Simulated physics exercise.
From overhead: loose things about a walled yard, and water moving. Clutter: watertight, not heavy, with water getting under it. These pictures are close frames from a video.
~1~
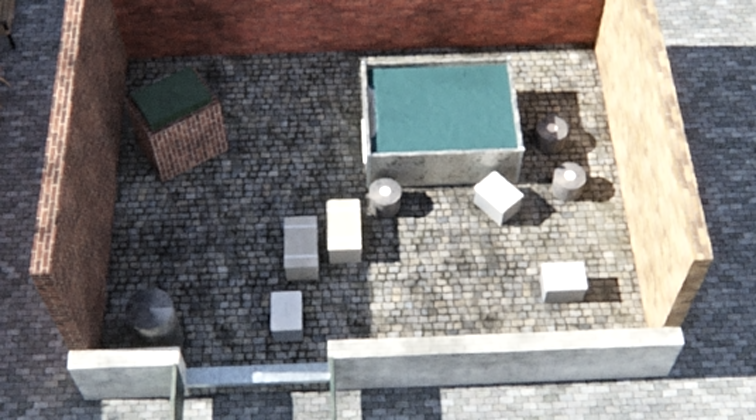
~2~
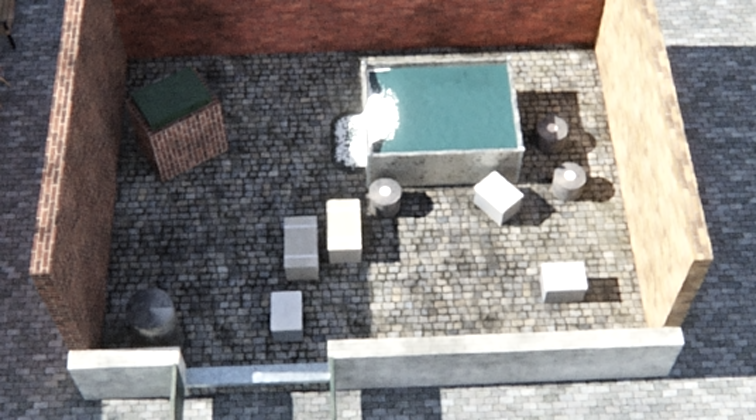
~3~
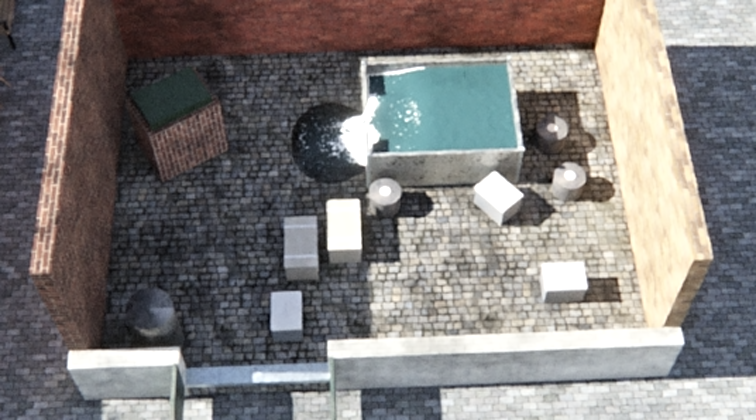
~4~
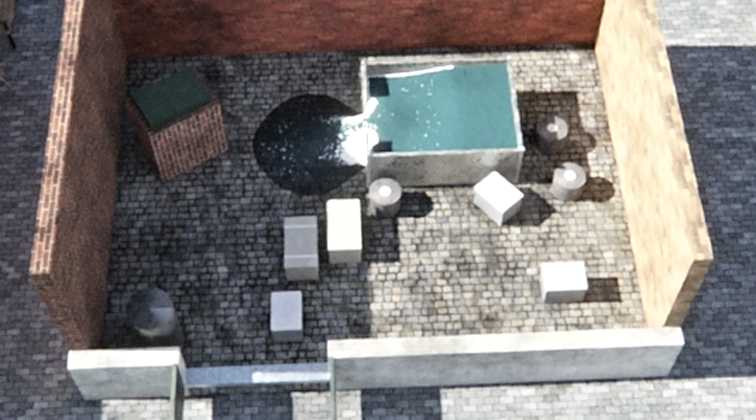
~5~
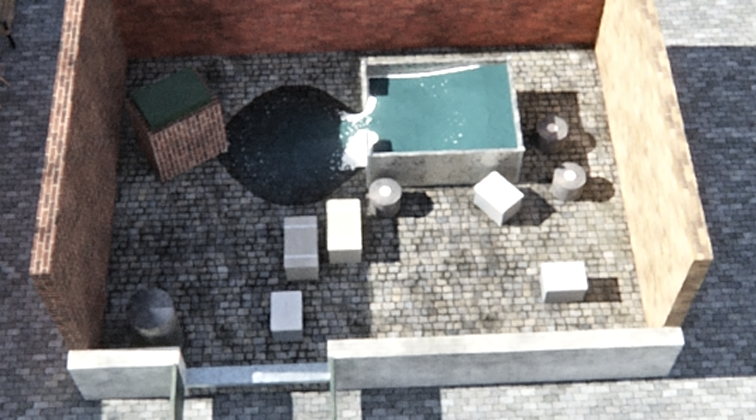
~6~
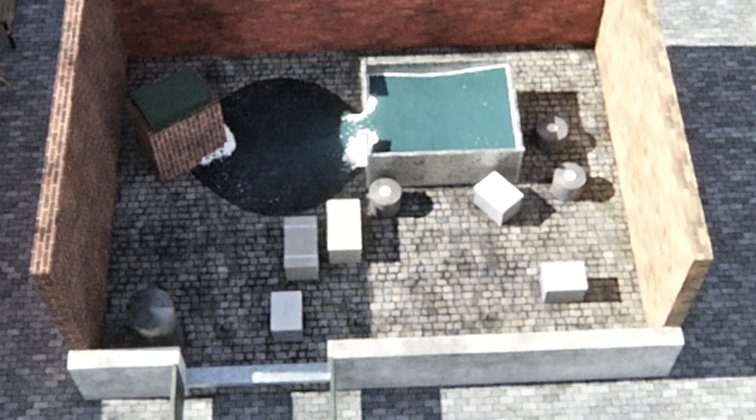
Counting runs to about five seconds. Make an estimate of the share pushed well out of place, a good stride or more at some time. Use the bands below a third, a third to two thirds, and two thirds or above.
It falls below a third.
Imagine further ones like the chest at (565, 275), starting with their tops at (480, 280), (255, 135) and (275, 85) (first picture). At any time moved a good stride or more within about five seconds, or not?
Item by item: Remains in place, goes the distance, goes the distance.
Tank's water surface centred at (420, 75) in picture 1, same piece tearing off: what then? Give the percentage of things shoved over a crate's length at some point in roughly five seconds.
Around 0 in a hundred.
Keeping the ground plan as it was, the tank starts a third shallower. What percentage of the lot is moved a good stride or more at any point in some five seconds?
I get 0 percent.
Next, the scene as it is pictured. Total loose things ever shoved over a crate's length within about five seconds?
So the number is 1.
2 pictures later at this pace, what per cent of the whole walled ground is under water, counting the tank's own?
It comes to some 30 in a hundred.
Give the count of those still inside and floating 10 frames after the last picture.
The answer would be 0.
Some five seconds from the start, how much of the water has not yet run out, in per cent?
Close to 98 per cent.
A moment on, 0 of 8 are well off their spots; 0 afloat.
Next, 0 of 8 are well off their spots; 0 afloat.
Later, 0 of 8 are well off their spots; 0 afloat.
In the end, 1 of 8 are well off their spots, and 1 have been at some point; 1 afloat.
